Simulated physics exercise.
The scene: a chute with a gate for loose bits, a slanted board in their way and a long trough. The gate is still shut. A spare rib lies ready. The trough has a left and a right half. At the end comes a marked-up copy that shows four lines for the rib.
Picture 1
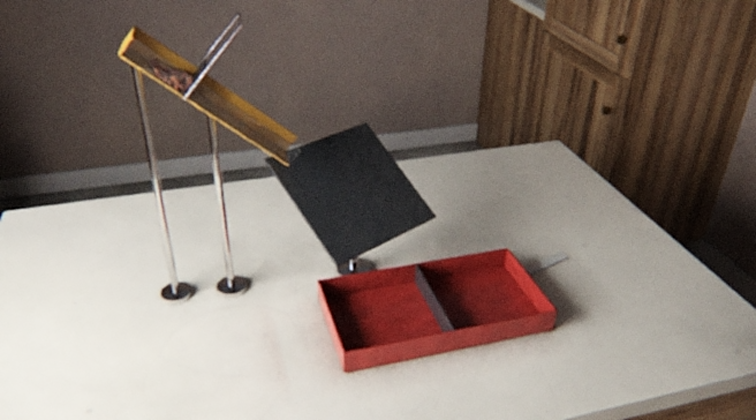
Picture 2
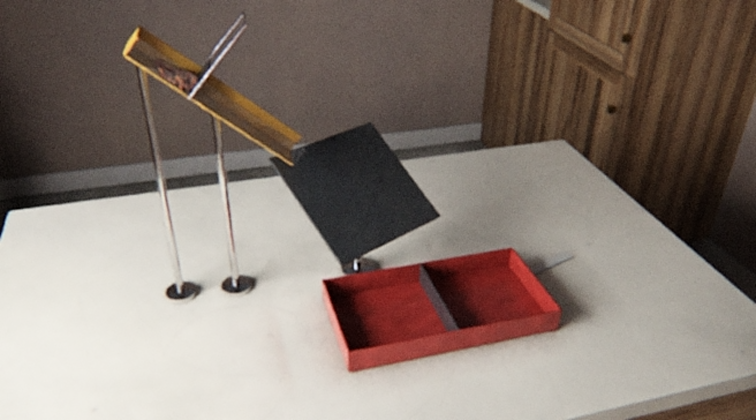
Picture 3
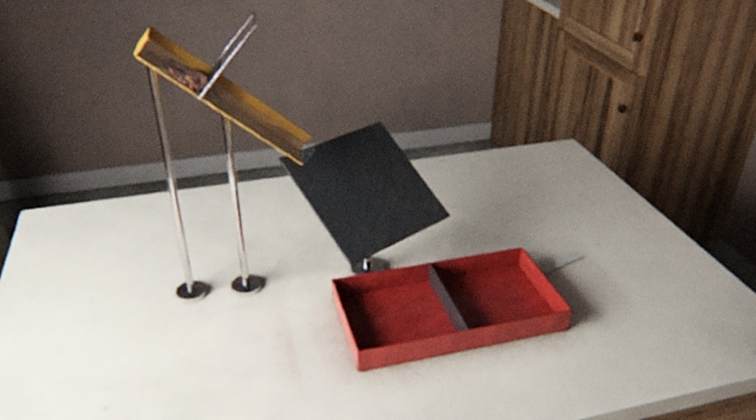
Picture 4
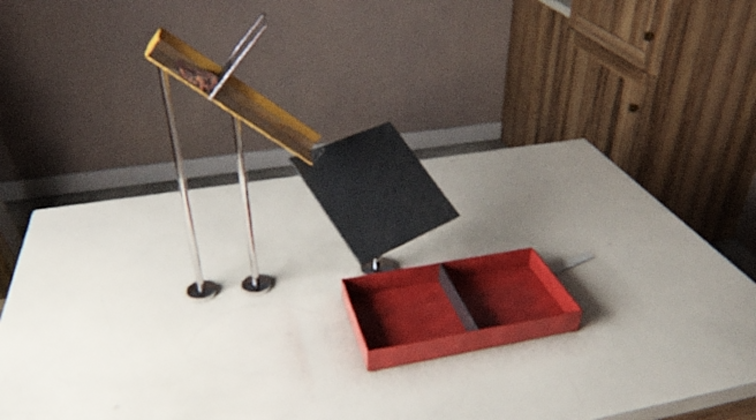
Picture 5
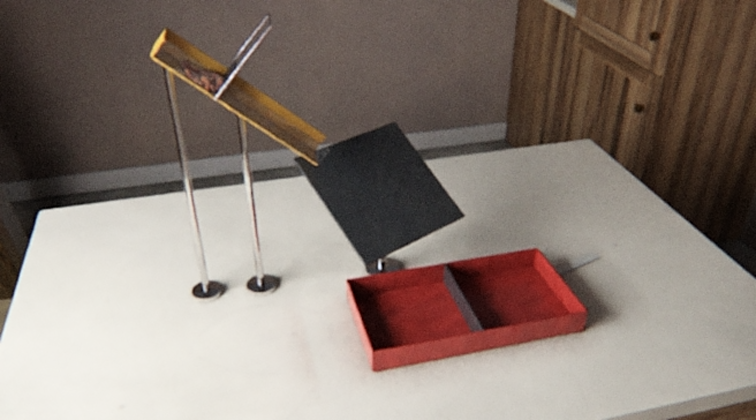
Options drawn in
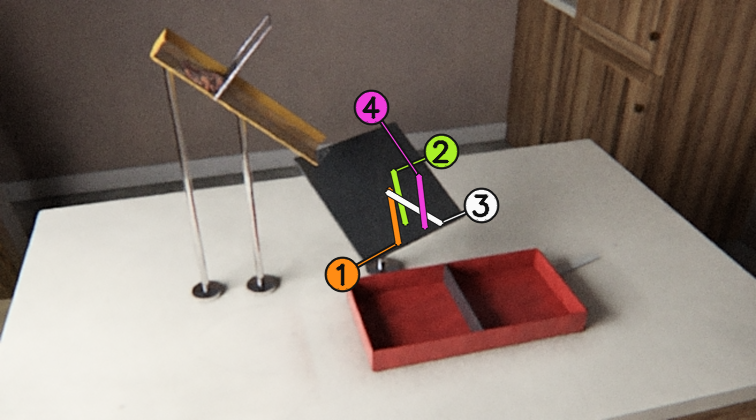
A large pale tabletop, seen from above at an angle, stands in a room with a brown wall and wooden cabinets at the right. On it, a yellow chute on two metal posts holds dark bits behind a gate at upper left, sloping towards a slanted black board, with a divided red trough in front. The objects stay still while the view shifts slightly left, carrying everything gently rightward.
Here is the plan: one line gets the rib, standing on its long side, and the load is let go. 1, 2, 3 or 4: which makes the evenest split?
It is 3.
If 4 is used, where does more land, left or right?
More lands on the left.
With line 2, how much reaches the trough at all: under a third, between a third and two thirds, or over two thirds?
Line 2 gives over two thirds.
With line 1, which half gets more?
The left half.
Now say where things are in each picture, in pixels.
In the first frame, load behind the gate at (178, 77), clay pellets; lip of the chute at (287, 158), sloping fairly steeply.
In the second frame, middle of the board at (358, 188), tilted fairly steeply; middle of its low edge at (394, 239); of its high edge at (323, 139).
In the third frame, front corners of the trough at (358, 352) and (572, 310); front end of its middle wall at (469, 330); gate still shut at (217, 69).
In the fourth frame, middle of the load at (203, 77); lip at (311, 157).
In the fifth frame, middle of the load at (208, 78); lip at (316, 158).
On the marked copy, line 1 from (389, 189) to (398, 243); line 2 from (393, 171) to (405, 222); line 3 from (388, 192) to (440, 223); line 4 from (418, 176) to (424, 226).
With 1, of what is caught, all in the left half, none in the right.
With 2, of what is caught, nearly all in the left half, a stray few in the right.
With 3, of what is caught, about half in the left half, about half in the right.
With 4, of what is caught, most in the left half, a small part in the right.
